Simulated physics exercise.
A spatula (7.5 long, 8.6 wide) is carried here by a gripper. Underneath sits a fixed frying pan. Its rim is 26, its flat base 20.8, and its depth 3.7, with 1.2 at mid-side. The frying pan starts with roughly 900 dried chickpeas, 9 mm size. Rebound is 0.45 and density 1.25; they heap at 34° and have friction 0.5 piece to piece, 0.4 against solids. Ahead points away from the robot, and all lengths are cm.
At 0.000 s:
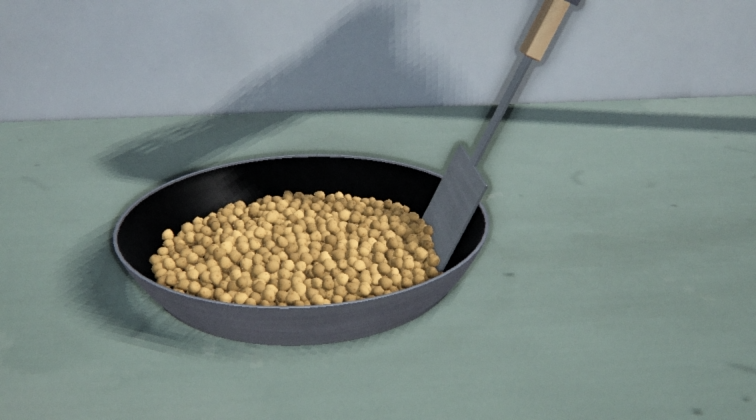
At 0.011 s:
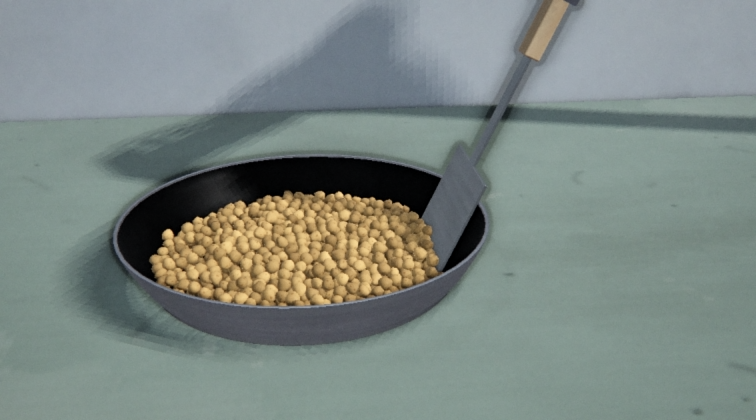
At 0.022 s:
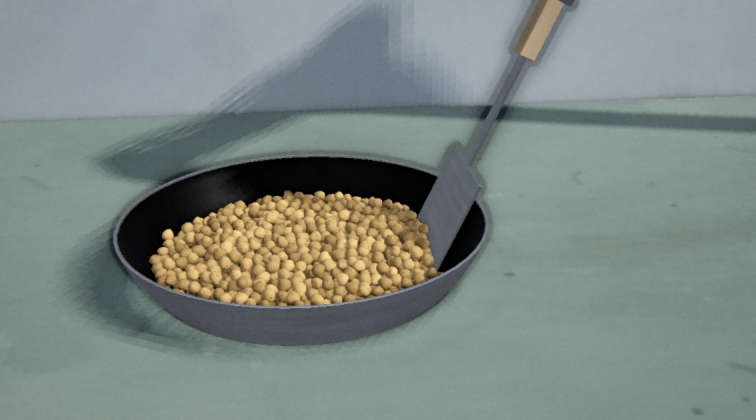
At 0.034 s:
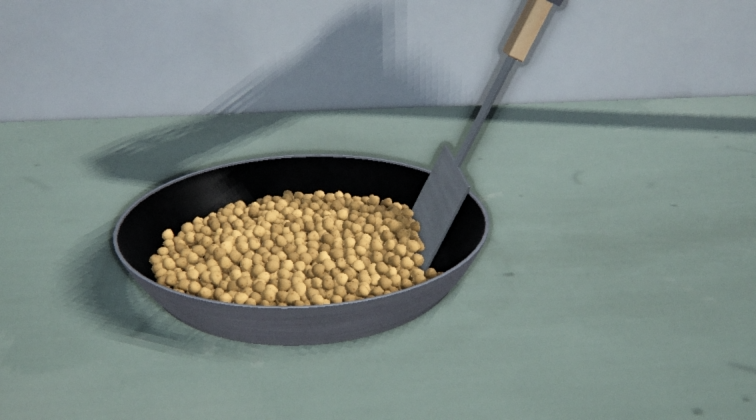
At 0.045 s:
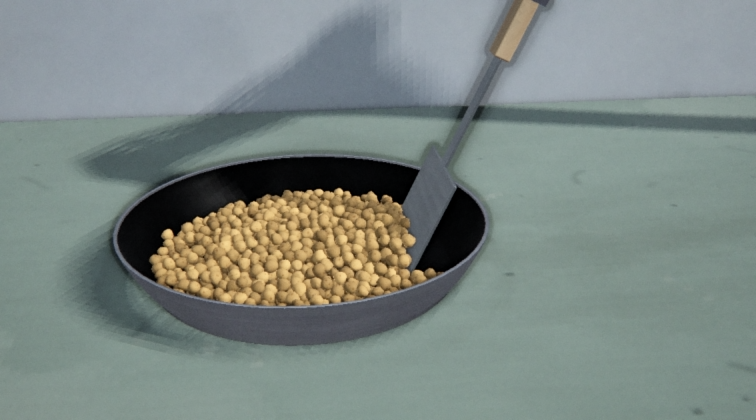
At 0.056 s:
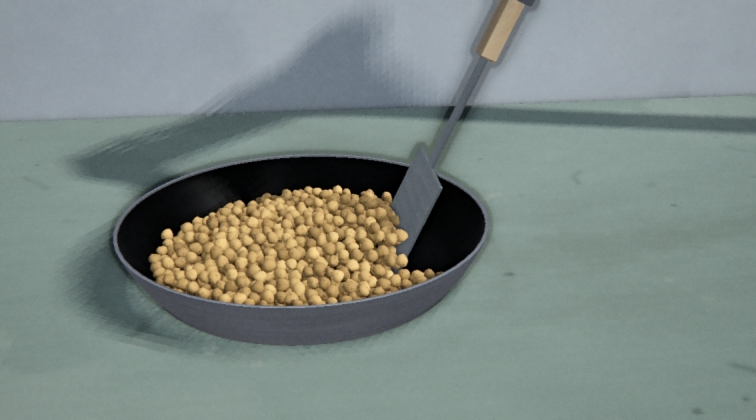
A pale green surface with a few dark specks meets a light bluish-grey wall, seen from slightly above by a still camera. A dark frying pan with a grey outside holds a mound of tan dried chickpeas, and a grey spatula with a wooden handle section leans in at its right side. The spatula slides slowly left, pushing the nearby chickpeas into a slightly steeper heap.
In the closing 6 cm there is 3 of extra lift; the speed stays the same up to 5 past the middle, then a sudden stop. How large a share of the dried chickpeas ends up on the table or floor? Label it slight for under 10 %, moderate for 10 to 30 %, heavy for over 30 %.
Label: Slight.
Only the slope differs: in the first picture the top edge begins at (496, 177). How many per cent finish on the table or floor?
Some 5 per cent.
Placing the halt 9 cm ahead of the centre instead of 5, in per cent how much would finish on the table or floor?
With that change, I'd expect about 20 per cent.
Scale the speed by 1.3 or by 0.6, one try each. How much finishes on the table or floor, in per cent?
Estimates in order: 10 per cent, 0 per cent.
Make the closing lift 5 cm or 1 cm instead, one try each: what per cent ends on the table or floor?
Close to 5 and 0 percent respectively.
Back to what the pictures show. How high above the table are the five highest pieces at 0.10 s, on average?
Some 5 cm.
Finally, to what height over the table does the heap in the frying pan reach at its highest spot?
About 5.0 centimetres.
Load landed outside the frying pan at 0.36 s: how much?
Share at that moment: Roughly 5 %.
After 0.10 s, sloping 65°, highest piece 5 above the table; 900 in the frying pan.
After 0.14 s, sloping 65°, highest piece 6 above the table; 900 in the frying pan.
After 0.36 s, sloping 65°, highest piece 5 above the table; 860 in the frying pan, 36 on the table or floor, 4 on the blade or in flight.
After 1.41 s, sloping 65°, highest piece 5 above the table; 860 in the frying pan, 40 on the table or floor.
In the end, 860 in the frying pan, 40 on the table or floor. That is 4 % on the table or floor.
